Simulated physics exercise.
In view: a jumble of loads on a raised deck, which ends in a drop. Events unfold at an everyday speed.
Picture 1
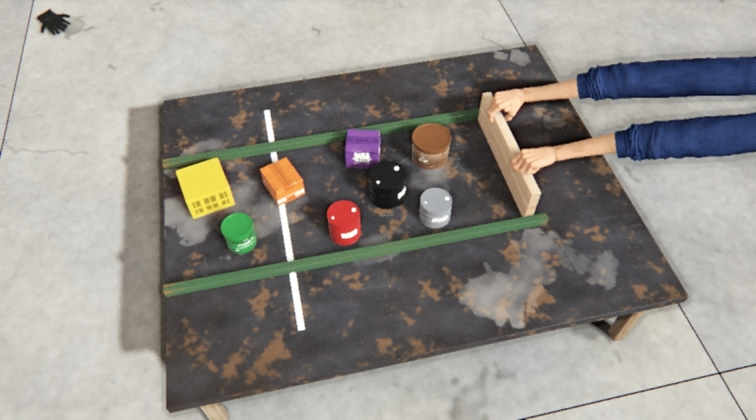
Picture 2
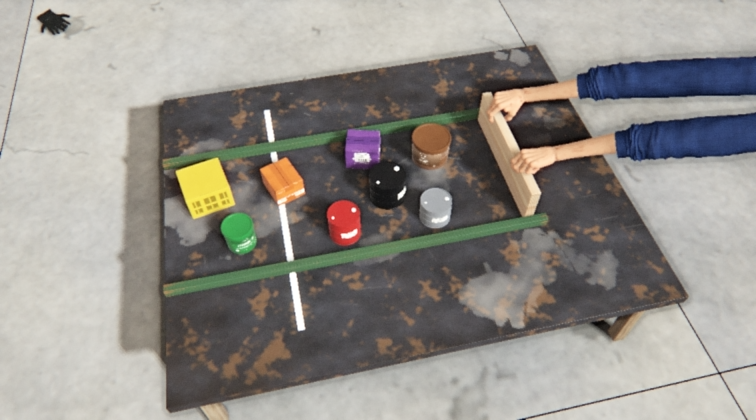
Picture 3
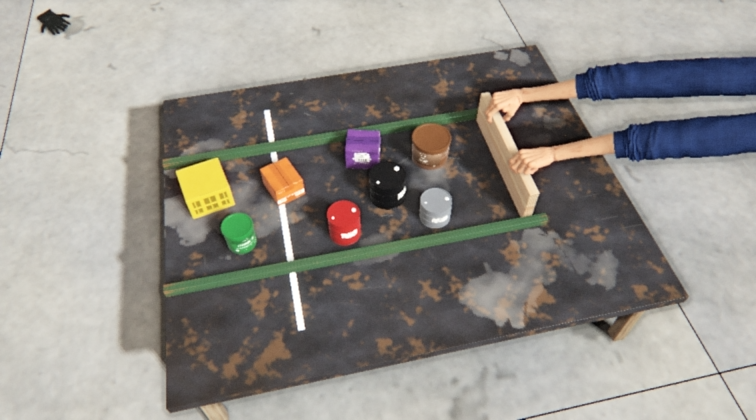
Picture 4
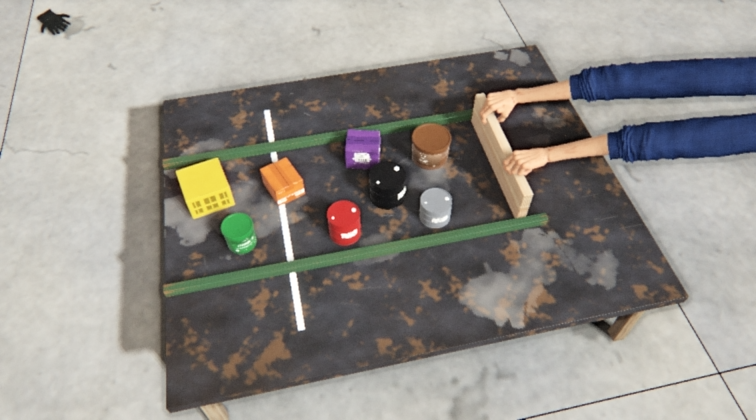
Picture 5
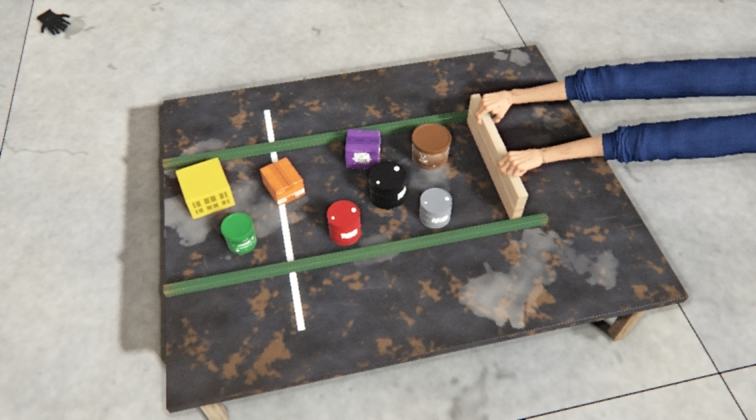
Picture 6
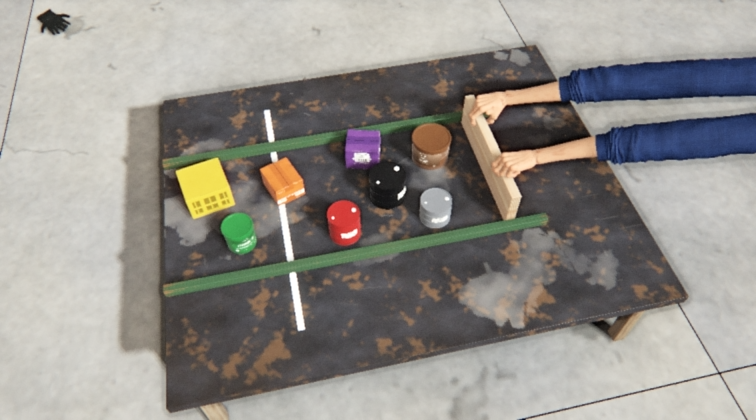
Two hands in blue sleeves held a wooden plank upright at the right of a stained table and slid it slightly left, while the colourful boxes and round containers between the green rails stayed still.
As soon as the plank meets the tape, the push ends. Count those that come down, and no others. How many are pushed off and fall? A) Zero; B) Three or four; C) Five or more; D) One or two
A.
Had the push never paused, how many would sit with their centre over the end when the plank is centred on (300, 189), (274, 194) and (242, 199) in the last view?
Counts by place: 0 / 0 / 1.
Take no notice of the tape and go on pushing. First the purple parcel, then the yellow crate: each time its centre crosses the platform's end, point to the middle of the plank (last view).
Purple parcel: (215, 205); yellow crate: (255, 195).
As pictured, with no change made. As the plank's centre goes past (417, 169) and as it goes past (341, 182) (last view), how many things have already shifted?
Counts: 3 and 6.
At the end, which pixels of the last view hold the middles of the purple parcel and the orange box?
About (226, 168), and the other about (229, 203).
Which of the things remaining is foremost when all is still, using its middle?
Yellow crate, foremost.
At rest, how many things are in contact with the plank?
3 end up touching it.
Soon after, none off yet; yellow crate at rest near (206, 188); green pail at rest near (240, 234); orange box at rest near (282, 182).
In the end, the number that fall off is zero.
